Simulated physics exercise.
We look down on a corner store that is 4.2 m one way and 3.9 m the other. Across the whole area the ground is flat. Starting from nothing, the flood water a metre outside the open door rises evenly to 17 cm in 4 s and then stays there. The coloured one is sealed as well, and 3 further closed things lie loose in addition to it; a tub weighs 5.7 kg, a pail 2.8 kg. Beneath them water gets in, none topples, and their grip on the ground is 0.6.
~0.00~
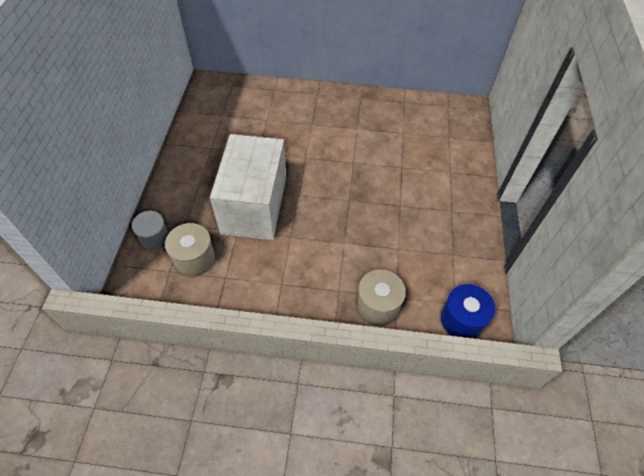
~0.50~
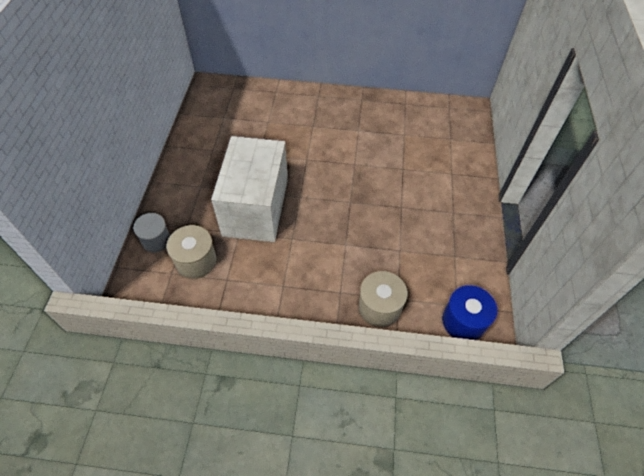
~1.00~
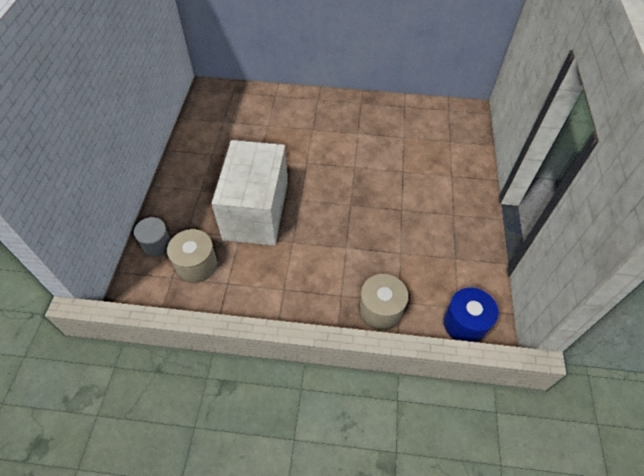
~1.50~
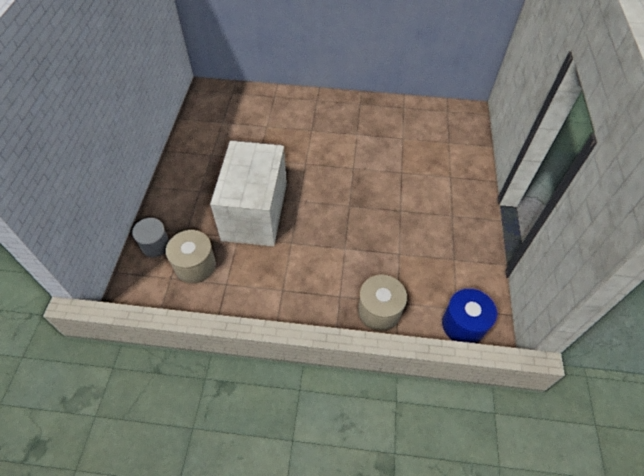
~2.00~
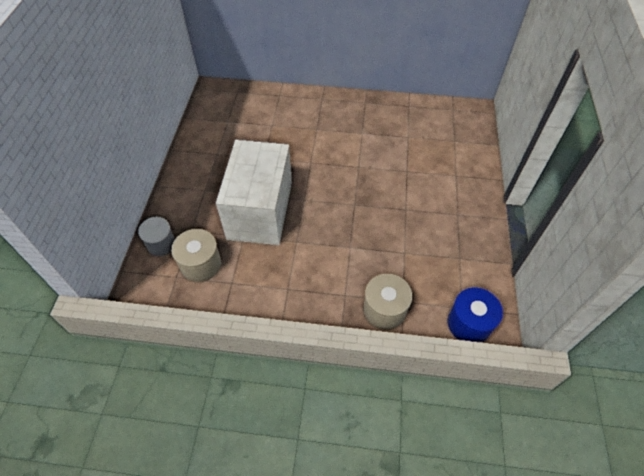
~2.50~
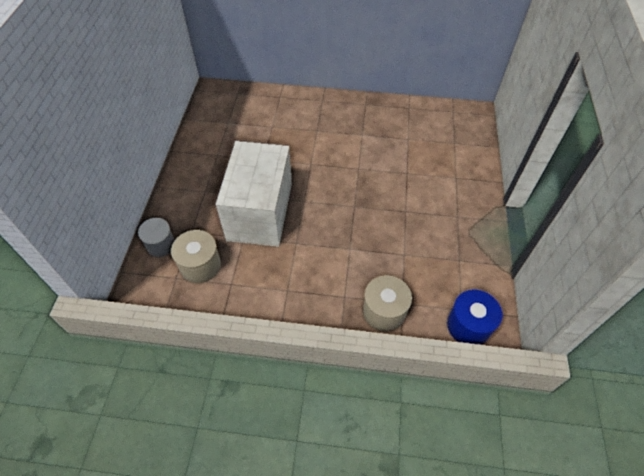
Water turns the paving outside green, then a small patch enters through the doorway.
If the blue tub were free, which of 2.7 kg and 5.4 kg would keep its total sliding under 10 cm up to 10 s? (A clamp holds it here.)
Only 5.4 kg is enough.
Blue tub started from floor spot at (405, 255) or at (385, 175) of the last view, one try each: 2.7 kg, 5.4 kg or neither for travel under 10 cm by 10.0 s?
Trial 1 - no option succeeds; trial 2 - no option succeeds.
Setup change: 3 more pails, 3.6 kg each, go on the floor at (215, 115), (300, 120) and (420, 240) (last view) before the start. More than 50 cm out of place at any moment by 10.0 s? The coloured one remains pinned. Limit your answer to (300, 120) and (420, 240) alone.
Those two come out inside the line and over the line, in that order.
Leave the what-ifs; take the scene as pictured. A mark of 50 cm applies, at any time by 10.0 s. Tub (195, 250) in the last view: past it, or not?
Verdict for this one: Under half a metre.
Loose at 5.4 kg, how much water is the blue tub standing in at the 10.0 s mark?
Depth: Approx. 3 cm.
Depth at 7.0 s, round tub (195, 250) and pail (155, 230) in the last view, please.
About 2 and 0 cm.
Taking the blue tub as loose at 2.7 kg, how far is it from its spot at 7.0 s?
0 cm.
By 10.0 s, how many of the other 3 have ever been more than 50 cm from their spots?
Count: 2.
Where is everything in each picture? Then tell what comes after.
In the first frame, the blue tub at (471, 305), on the bottom; 0.0 m2 under water; 0 of 4 have shifted.
In the second frame, the blue tub at (473, 306) rests on the ground; 0.0 m2 under water; 0 of 4 have shifted.
In the third frame, the blue tub at (474, 308), on the bottom; 0.0 m2 under water; 0 of 4 have shifted.
In the fourth frame, the blue tub at (473, 309) rests on the ground; 0.0 m2 under water; 0 of 4 have shifted.
In the fifth frame, the blue tub at (479, 309) rests on the ground; 0.0 m2 under water; 0 of 4 have shifted.
In the sixth frame, the blue tub at (478, 311), on the bottom; water covers 0.2 m2; 0 of 4 have shifted.
After 3.5 s the blue tub would be 0 cm from its start with 2.7 kg and 0 cm from its start with 5.4 kg; 0 cm of water round it then.
After 4.5 s the blue tub would be 0 cm from its start with 2.7 kg and 0 cm from its start with 5.4 kg; 1 cm of water round it then.
After 7.0 s the blue tub would be 0 cm from its start with 2.7 kg and 0 cm from its start with 5.4 kg; 2 cm of water round it then.
After 10.0 s the blue tub would be 10 cm from its start with 2.7 kg and 0 cm from its start with 5.4 kg; 3 cm of water round it then.
